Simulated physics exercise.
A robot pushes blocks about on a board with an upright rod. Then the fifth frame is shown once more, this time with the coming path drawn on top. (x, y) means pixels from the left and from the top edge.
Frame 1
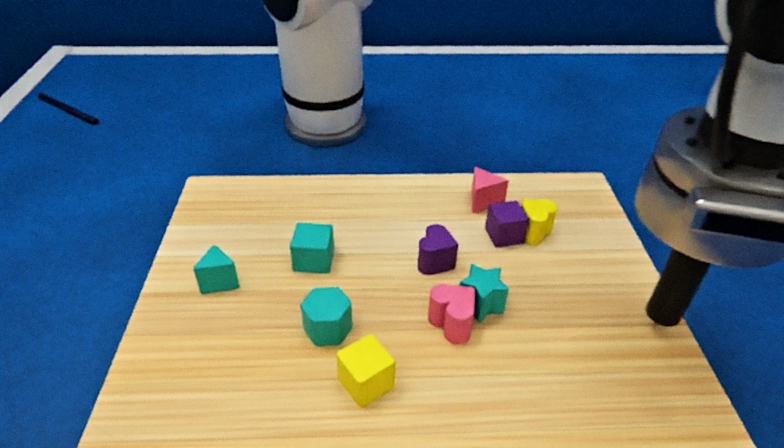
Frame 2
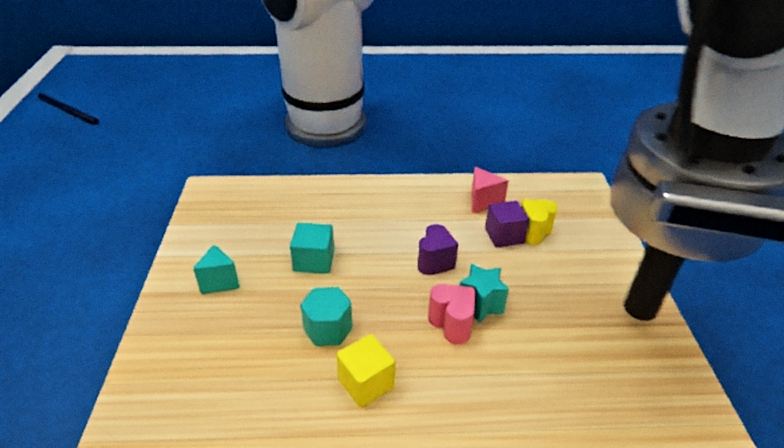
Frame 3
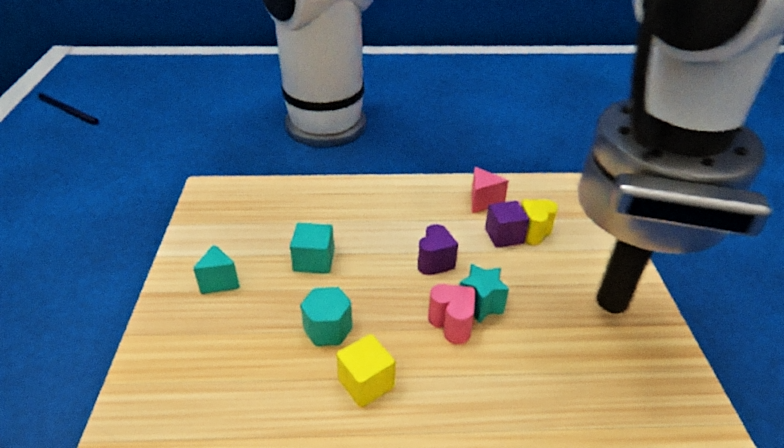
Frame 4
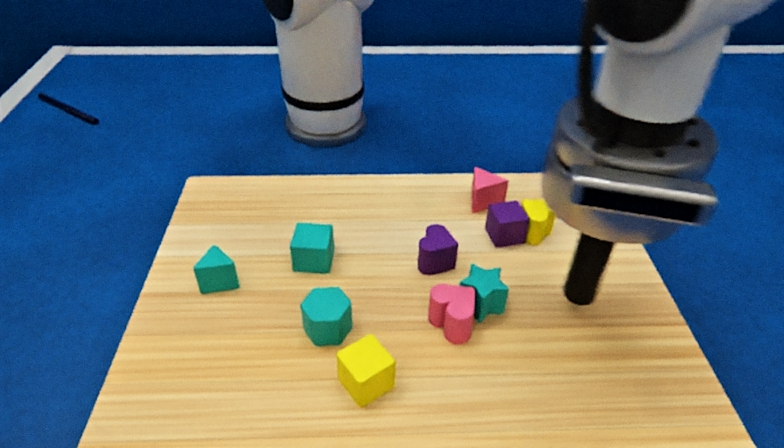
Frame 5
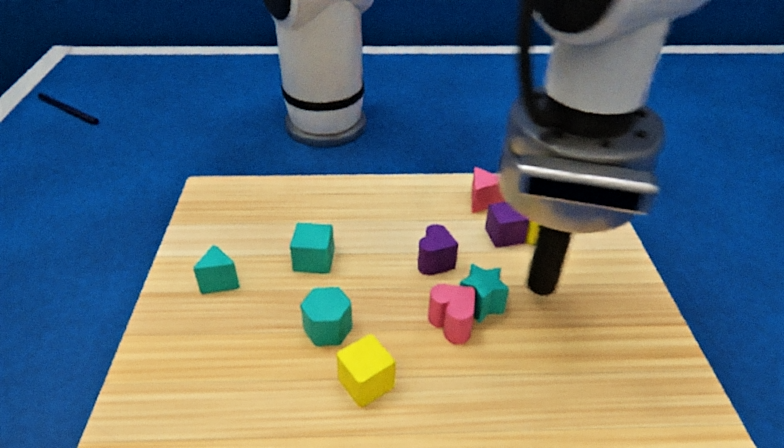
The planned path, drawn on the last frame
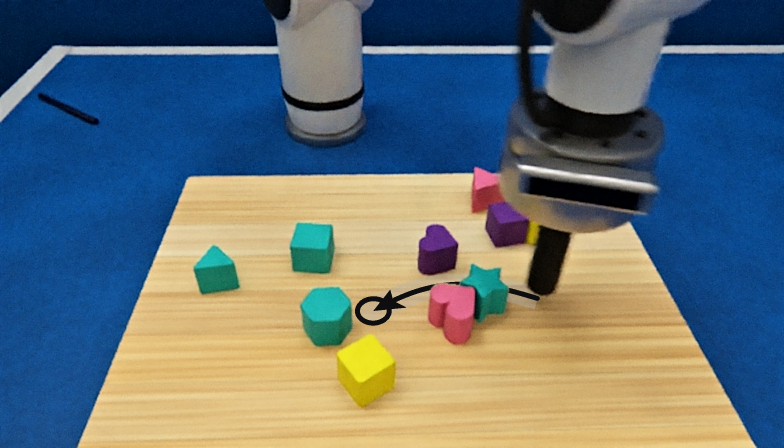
On a wooden board, a robot's dark rod glides left toward the still, colourful blocks.
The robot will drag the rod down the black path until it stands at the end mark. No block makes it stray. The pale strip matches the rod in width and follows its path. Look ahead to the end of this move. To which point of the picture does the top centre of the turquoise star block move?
Top centre: (394, 305).
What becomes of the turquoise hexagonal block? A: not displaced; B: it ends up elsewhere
A: Not displaced.
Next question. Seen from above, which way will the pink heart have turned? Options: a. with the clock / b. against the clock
My pick is b.
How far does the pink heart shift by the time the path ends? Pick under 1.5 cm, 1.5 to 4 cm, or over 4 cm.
Between 1.5 and 4 cm.
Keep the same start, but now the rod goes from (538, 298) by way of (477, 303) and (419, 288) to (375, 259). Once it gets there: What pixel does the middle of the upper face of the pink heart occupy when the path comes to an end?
Top centre: (412, 308).
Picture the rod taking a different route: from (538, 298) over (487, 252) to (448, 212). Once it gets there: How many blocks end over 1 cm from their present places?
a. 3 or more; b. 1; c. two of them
Answer: B.
Path on the board, from (538, 298) over (480, 285) and (424, 289) to (373, 311).
What follows on the original path. One third of the way, rod at (480, 271); pink heart at (451, 304); turquoise star block at (462, 276), turned 40° anticlockwise.
Two thirds of the way, rod at (424, 276); pink heart at (439, 317), turned 40° anticlockwise; turquoise star block at (421, 288), turned 75° anticlockwise.
At the end, rod at (373, 297); turquoise hexagonal block in place; purple heart in place; pink heart at (437, 322), turned 60° anticlockwise; turquoise star block at (394, 305), turned 120° anticlockwise.
